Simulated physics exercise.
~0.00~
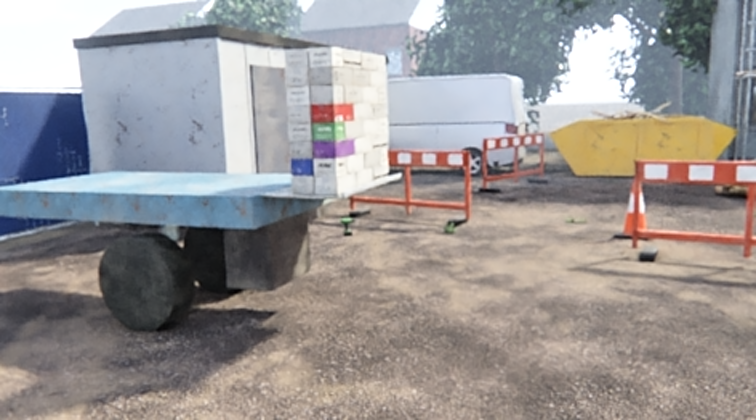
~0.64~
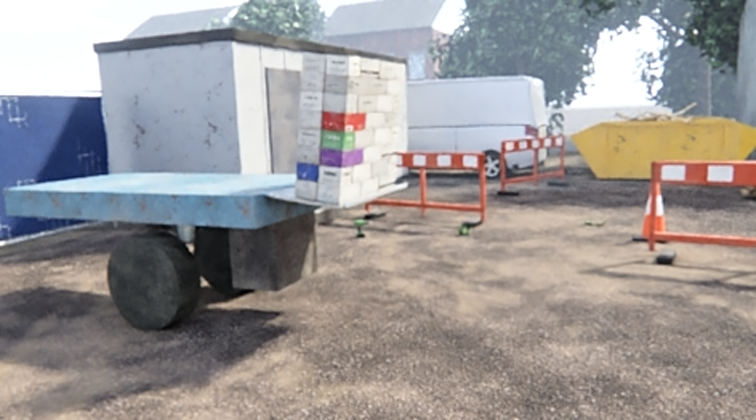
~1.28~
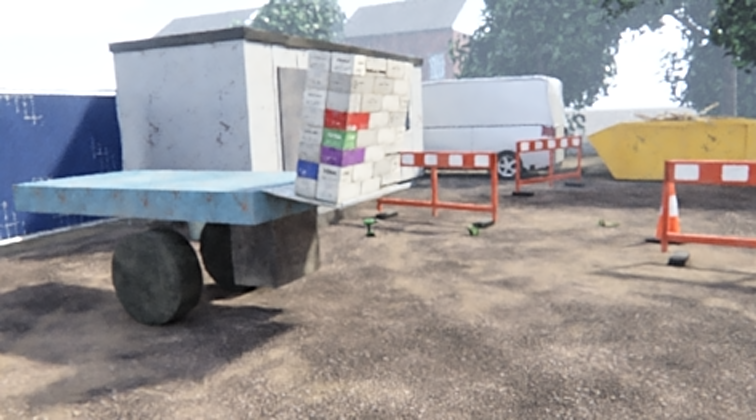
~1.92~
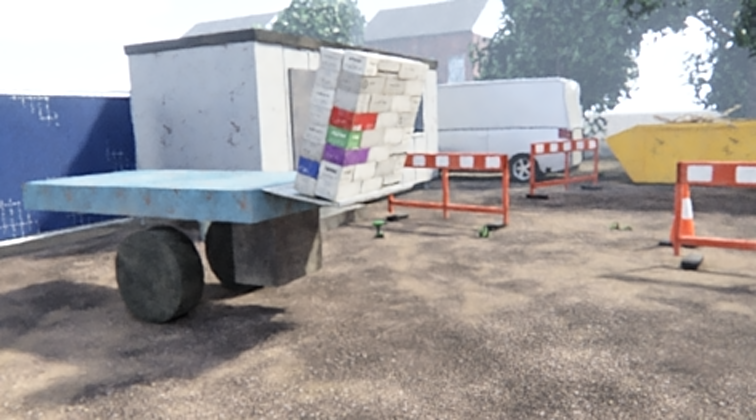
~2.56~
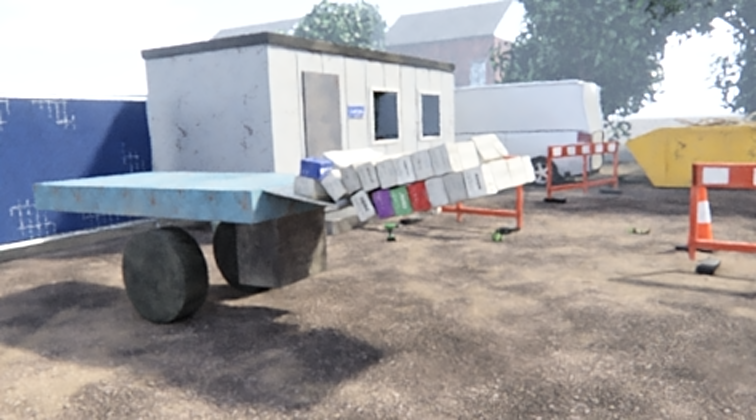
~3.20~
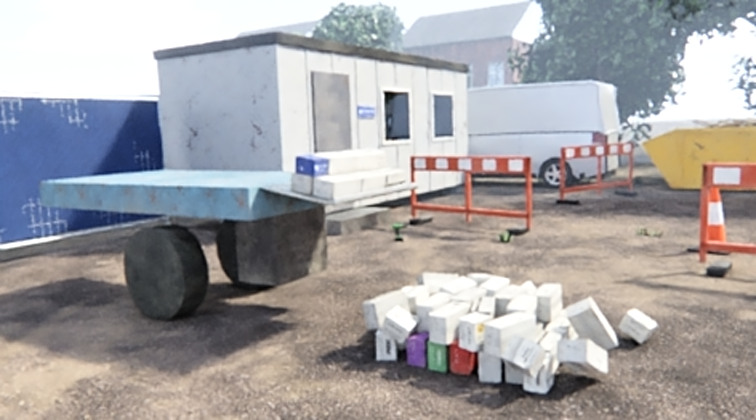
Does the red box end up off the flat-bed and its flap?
Yes, the red box falls off with the toppling stack and ends on the ground in the heap of boxes.
A pale blue flat-bed on dark wheels stands at the left of a gravel yard, seen from the side as the view drifts slightly. A tall stack of mostly white boxes, with red, green, purple and blue ones among them, rests on the flap at its right end, before a white cabin, orange barriers, a white van and a yellow skip. The flap dips and the stack leans to the right. Then it topples outward, nearly flat in the air. Most boxes land in a heap on the ground, the red, green and purple ones along its near side, while the blue box and a few white ones stay on the flap.
